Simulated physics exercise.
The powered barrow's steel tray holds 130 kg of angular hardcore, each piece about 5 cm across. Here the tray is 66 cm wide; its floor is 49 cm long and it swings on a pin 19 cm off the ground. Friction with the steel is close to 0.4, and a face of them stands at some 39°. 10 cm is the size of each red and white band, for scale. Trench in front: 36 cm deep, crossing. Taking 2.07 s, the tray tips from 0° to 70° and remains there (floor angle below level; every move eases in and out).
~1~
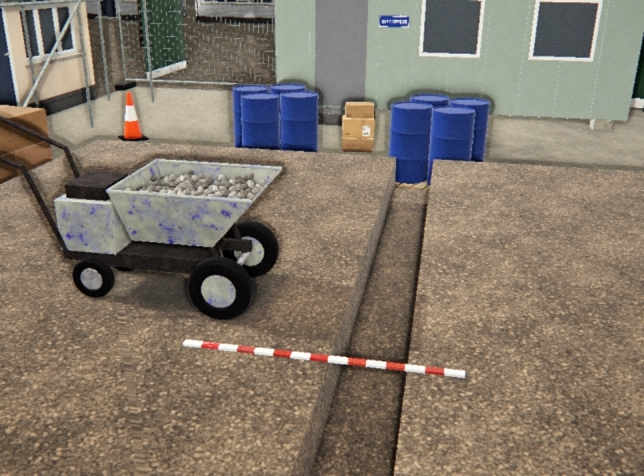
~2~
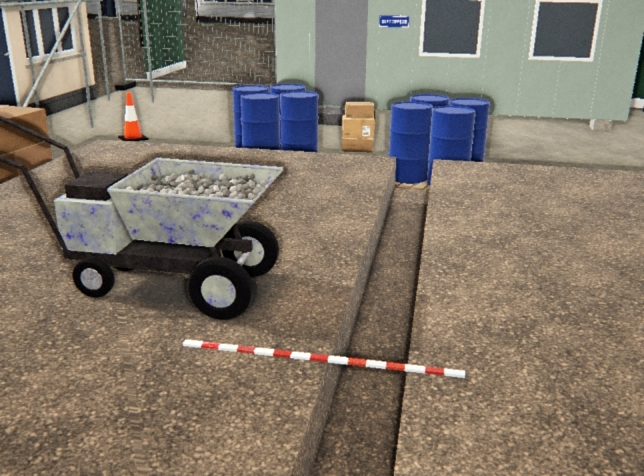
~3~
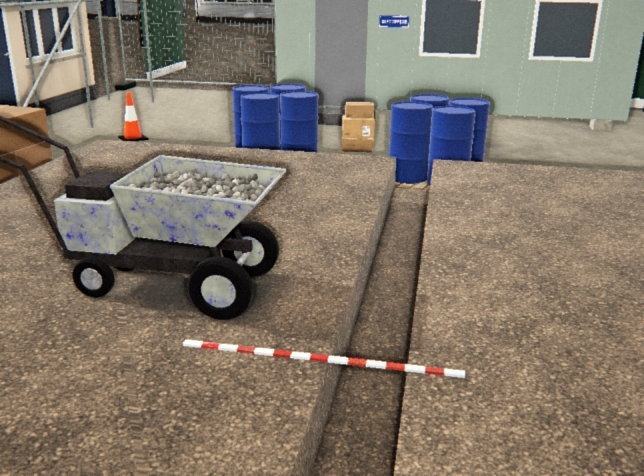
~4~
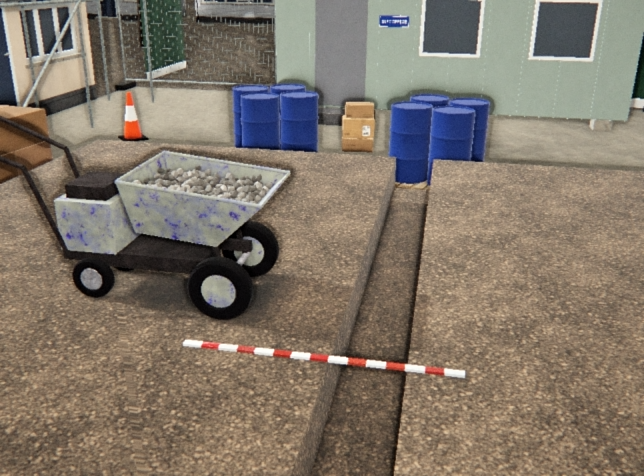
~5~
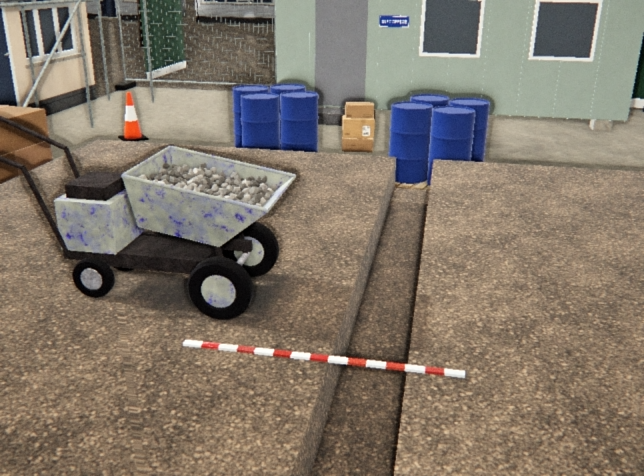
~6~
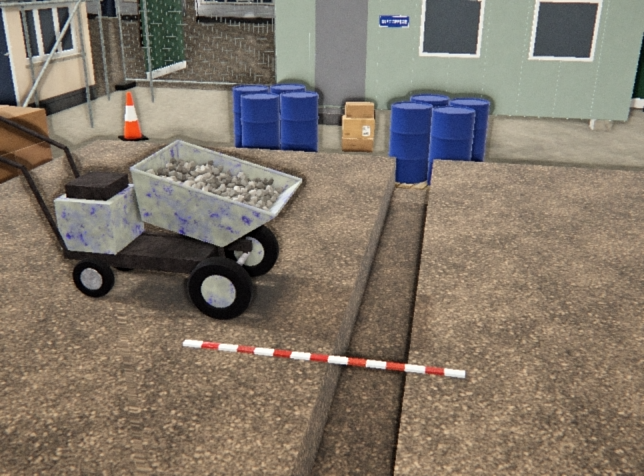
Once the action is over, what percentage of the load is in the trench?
About 93 in every hundred.
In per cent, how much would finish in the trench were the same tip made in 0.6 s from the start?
About 95 percent, I'd say.
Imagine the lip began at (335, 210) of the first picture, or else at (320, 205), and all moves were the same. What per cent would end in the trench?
From the first place around 45 per cent, from the other around 65.
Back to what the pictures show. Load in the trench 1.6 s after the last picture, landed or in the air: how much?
I'd put it near 25 per cent.
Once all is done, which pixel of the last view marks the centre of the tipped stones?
Their centre sits close to (372, 347).
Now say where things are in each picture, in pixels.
The tray is at 0°, its lip at (252, 202); the top of the load is at (196, 180), in the first picture.
The tray is at 1°, its lip at (253, 202); the top of the load is at (197, 180), in the second picture.
Lip at (256, 204), floor tilted 3°, highest stones at (181, 178), in the third picture.
Lip at (261, 207), floor tilted 6°, highest stones at (185, 175), in the fourth picture.
The tray is at 10°, its lip at (268, 211); the top of the load is at (183, 172), in the fifth picture.
Lip at (275, 216), floor tilted 14°, highest stones at (184, 168), in the sixth picture.
Then, 0.9 s after the last picture the floor is at 59°, 100 % in the tray; the foremost stones are at (325, 260).
Then, 1.6 s after the last picture the floor is at 70°, 69 % in the tray, 5 % short of the trench, 25 % in the trench; the foremost stones are at (402, 364).
Then, 1.9 s after the last picture the floor is at 70°, 43 % in the tray, 6 % short of the trench, 51 % in the trench; the foremost stones are at (405, 365).
Then, 3.9 s after the last picture the floor is at 70°, 1 % in the tray, 6 % short of the trench, 93 % in the trench; the foremost stones are at (406, 366).
